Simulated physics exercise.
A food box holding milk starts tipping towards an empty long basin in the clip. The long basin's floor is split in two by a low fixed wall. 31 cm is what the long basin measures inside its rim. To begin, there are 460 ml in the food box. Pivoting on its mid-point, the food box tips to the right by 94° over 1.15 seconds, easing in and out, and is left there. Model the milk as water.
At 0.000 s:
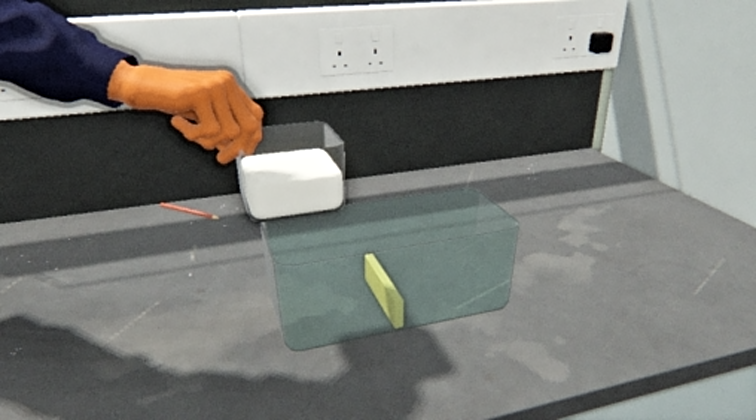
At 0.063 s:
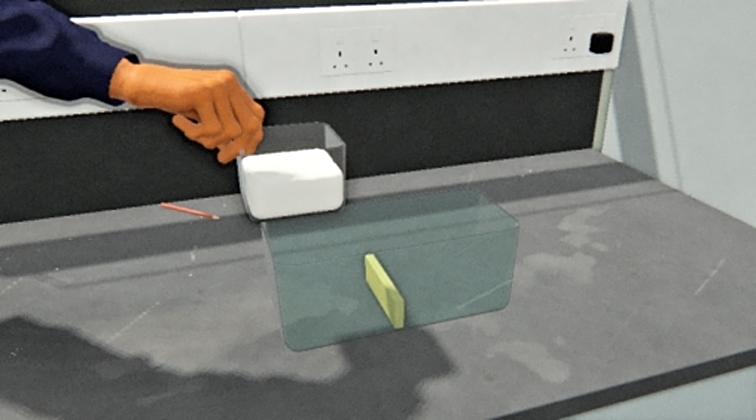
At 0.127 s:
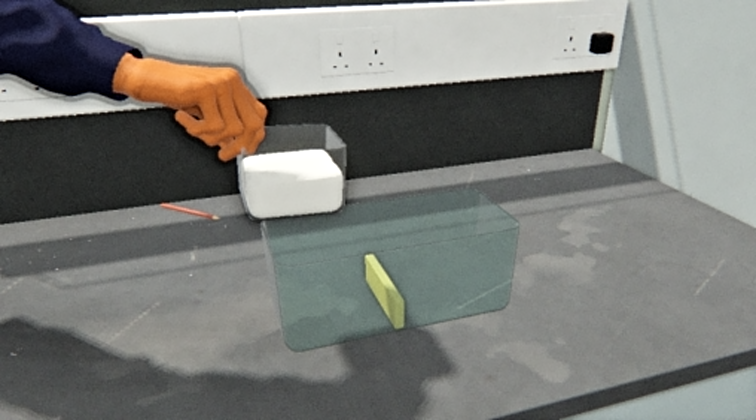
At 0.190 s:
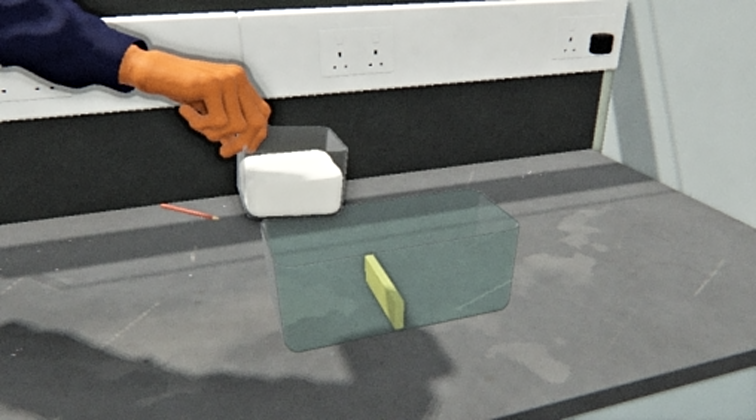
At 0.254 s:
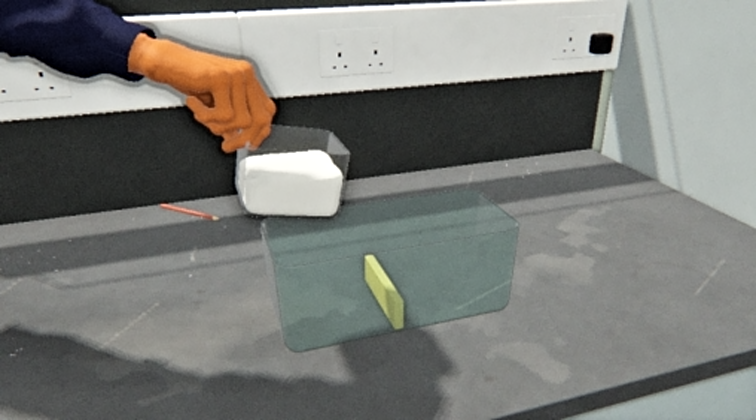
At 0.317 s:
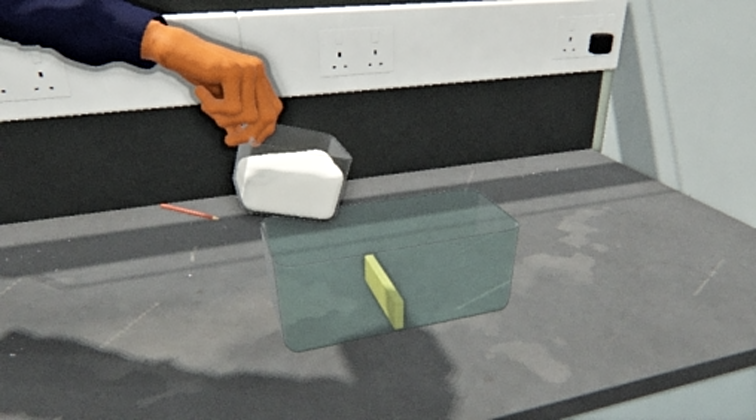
A clear food box of white milk, with an orange-gloved hand at its upper left, sits upright at first, then tilts slowly to the right, gathering pace, as the hand shifts slightly right. The long, see-through basin in front, with a yellowish upright piece visible in it, stays still on the grey bench.
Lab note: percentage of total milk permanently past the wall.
Approx. 43 %.
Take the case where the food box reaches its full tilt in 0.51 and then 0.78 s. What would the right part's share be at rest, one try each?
Roughly 25 per cent the first time and 40 per cent the second.
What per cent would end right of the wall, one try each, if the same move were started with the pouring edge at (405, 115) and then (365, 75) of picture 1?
Try 1: Approx. 95 %; try 2: Approx. 90 %.
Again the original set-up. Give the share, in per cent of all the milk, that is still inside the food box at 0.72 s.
Roughly 76 per cent.
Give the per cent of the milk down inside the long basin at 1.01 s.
Some 64 per cent.
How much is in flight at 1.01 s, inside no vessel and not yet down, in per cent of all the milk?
Close to 10 %.
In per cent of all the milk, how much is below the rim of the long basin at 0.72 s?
Roughly 5 percent.
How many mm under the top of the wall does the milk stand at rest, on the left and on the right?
28 mm left, 32 mm right.
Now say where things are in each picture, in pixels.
Tilt 0°; pouring edge (334, 135); surface from (243, 170) to (332, 159); the long basin's rim runs from (268, 242) to (498, 207); the wall's top is at (383, 277), in the first picture.
Tilt 1°; pouring edge (335, 135); surface from (243, 170) to (333, 159), in the second picture.
Tilt 3°; pouring edge (336, 137); surface from (243, 170) to (333, 160), in the third picture.
Tilt 6°; pouring edge (337, 140); surface from (243, 170) to (333, 161), in the fourth picture.
Tilt 11°; pouring edge (339, 144); surface from (242, 171) to (333, 161), in the fifth picture.
Tilt 17°; pouring edge (341, 149); surface from (240, 171) to (335, 161), in the sixth picture.
By 0.72 s the tilt is 65° and 77 per cent is still to pour, 5 is left of the wall and 0 right of it.
By 1.01 s the tilt is 91° and 27 per cent is still to pour, 22 is left of the wall and 42 right of it.
By 1.32 s the tilt is 94° and 7 per cent is still to pour, 47 is left of the wall and 43 right of it.
By 1.65 s the tilt is 94° and 3 per cent is still to pour, 53 is left of the wall and 43 right of it.
At rest 56 per cent lies left of the wall, 43 right of it and 0 outside.
